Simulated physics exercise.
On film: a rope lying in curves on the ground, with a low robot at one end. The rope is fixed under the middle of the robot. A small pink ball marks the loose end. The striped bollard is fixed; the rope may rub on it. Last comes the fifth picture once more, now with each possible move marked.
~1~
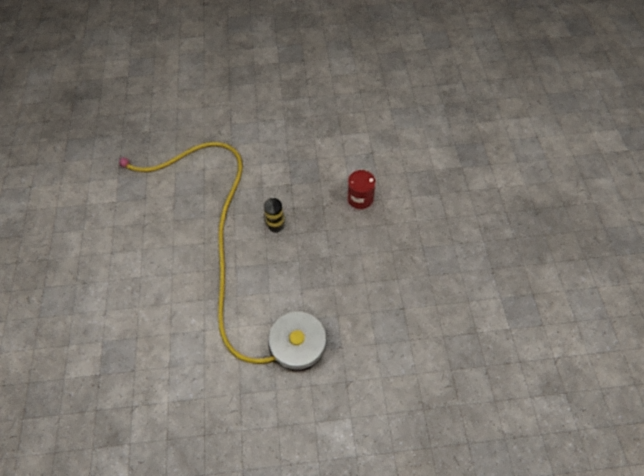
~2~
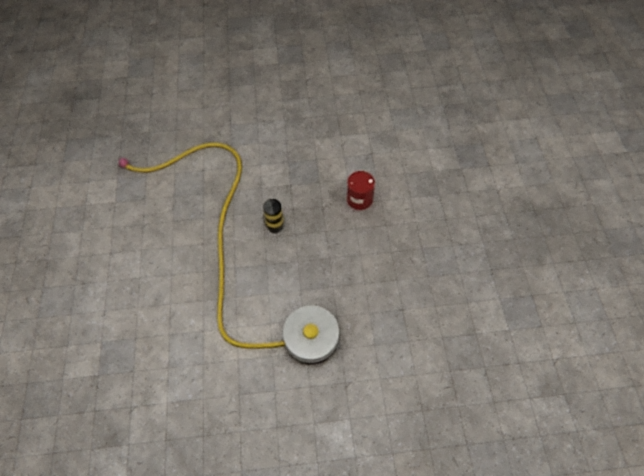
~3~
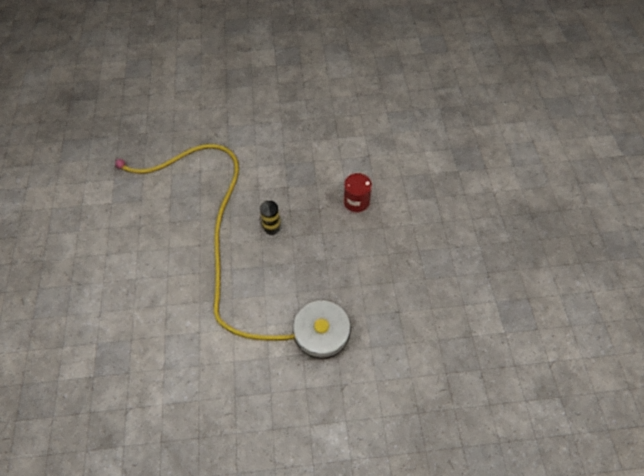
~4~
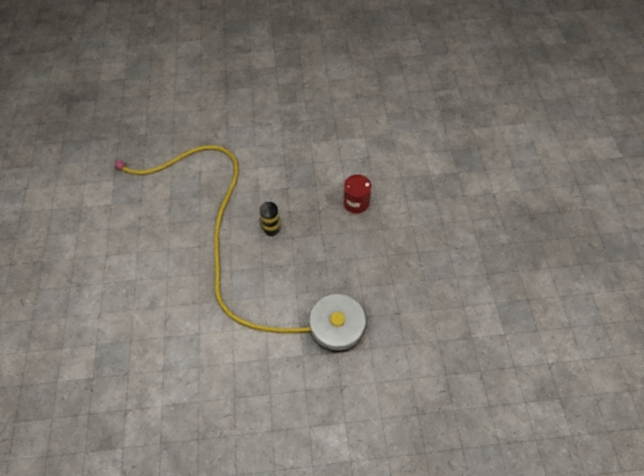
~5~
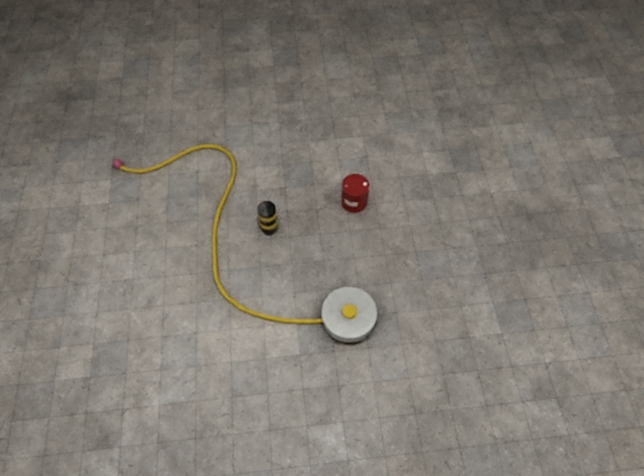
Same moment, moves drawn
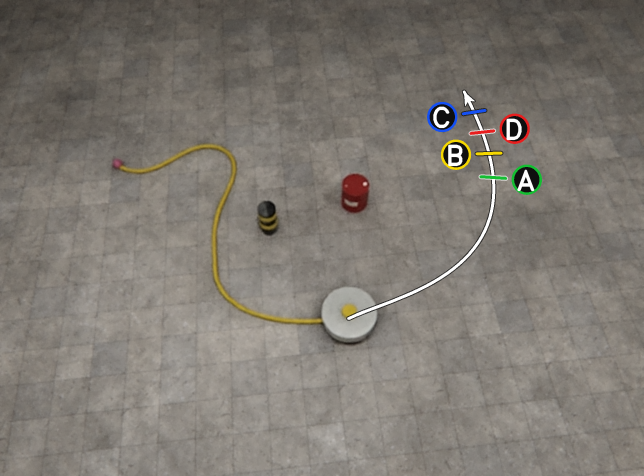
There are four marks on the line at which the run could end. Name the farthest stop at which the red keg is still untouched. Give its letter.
It should halt at B.
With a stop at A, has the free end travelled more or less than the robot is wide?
Less.
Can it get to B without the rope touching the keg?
Yes.
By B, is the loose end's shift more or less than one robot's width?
By then, less.
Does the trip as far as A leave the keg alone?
For that mark, yes.
On the marked copy, A at (493, 178); B at (489, 153); C at (474, 112); D at (482, 132); the route from (349, 319) via (490, 218) to (464, 92).
With B. Early on, robot (440, 275), middle of the rope (240, 214), free end (117, 164).
Further on, robot (493, 211), middle of the rope (278, 238), free end (118, 164).
At the end, robot (491, 148), middle of the rope (310, 229), free end (138, 168); only the bollard has been touched, if anything.
As for the rest, A is safe but short; C brings the rope against the keg; D brings the rope against the keg.
